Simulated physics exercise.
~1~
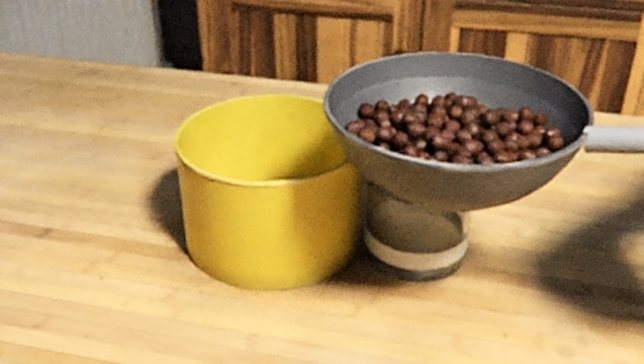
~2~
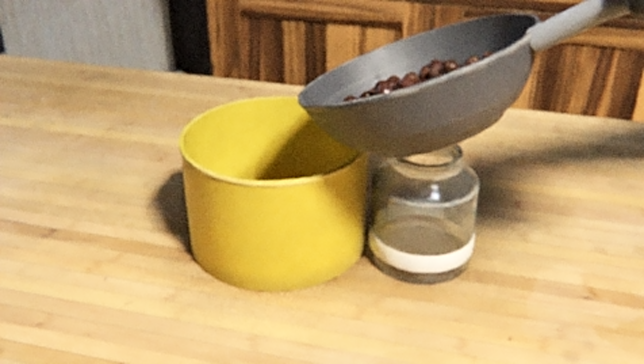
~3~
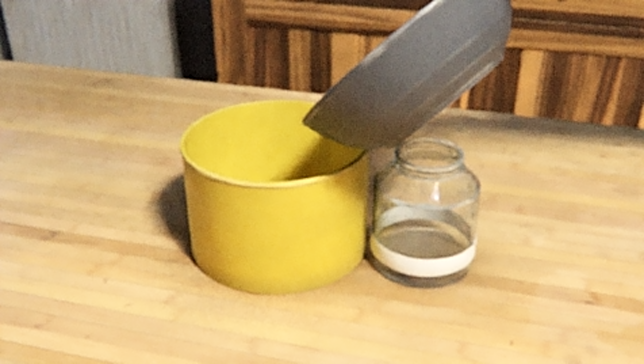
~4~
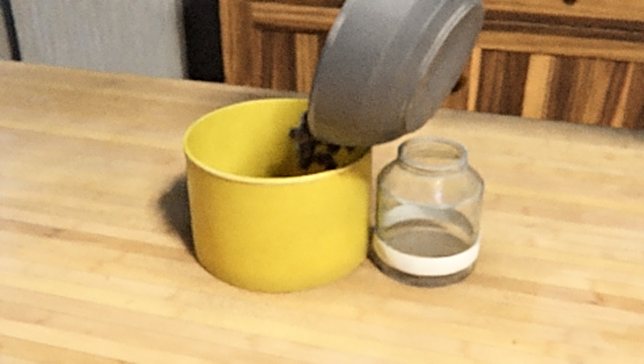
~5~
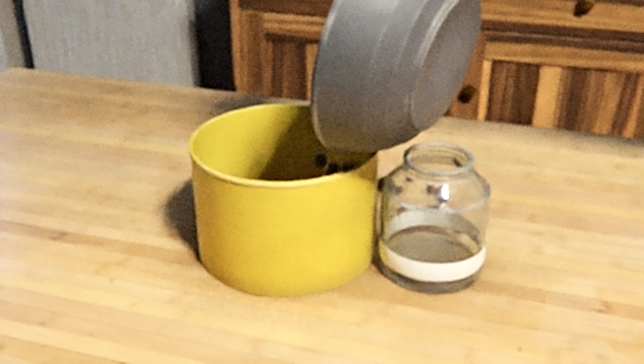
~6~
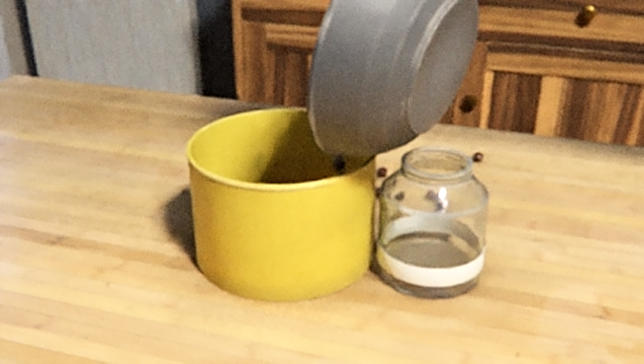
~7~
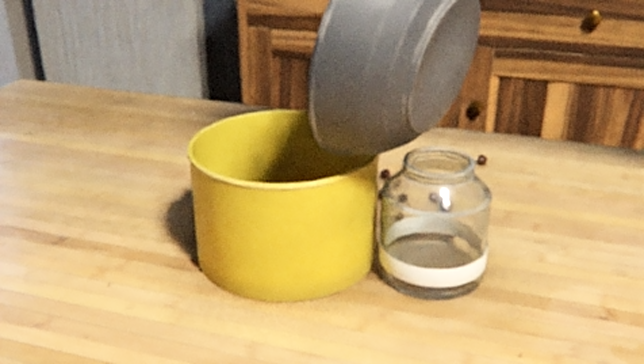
A gray bowl tips chocolate balls into a yellow pot, with a few landing outside.
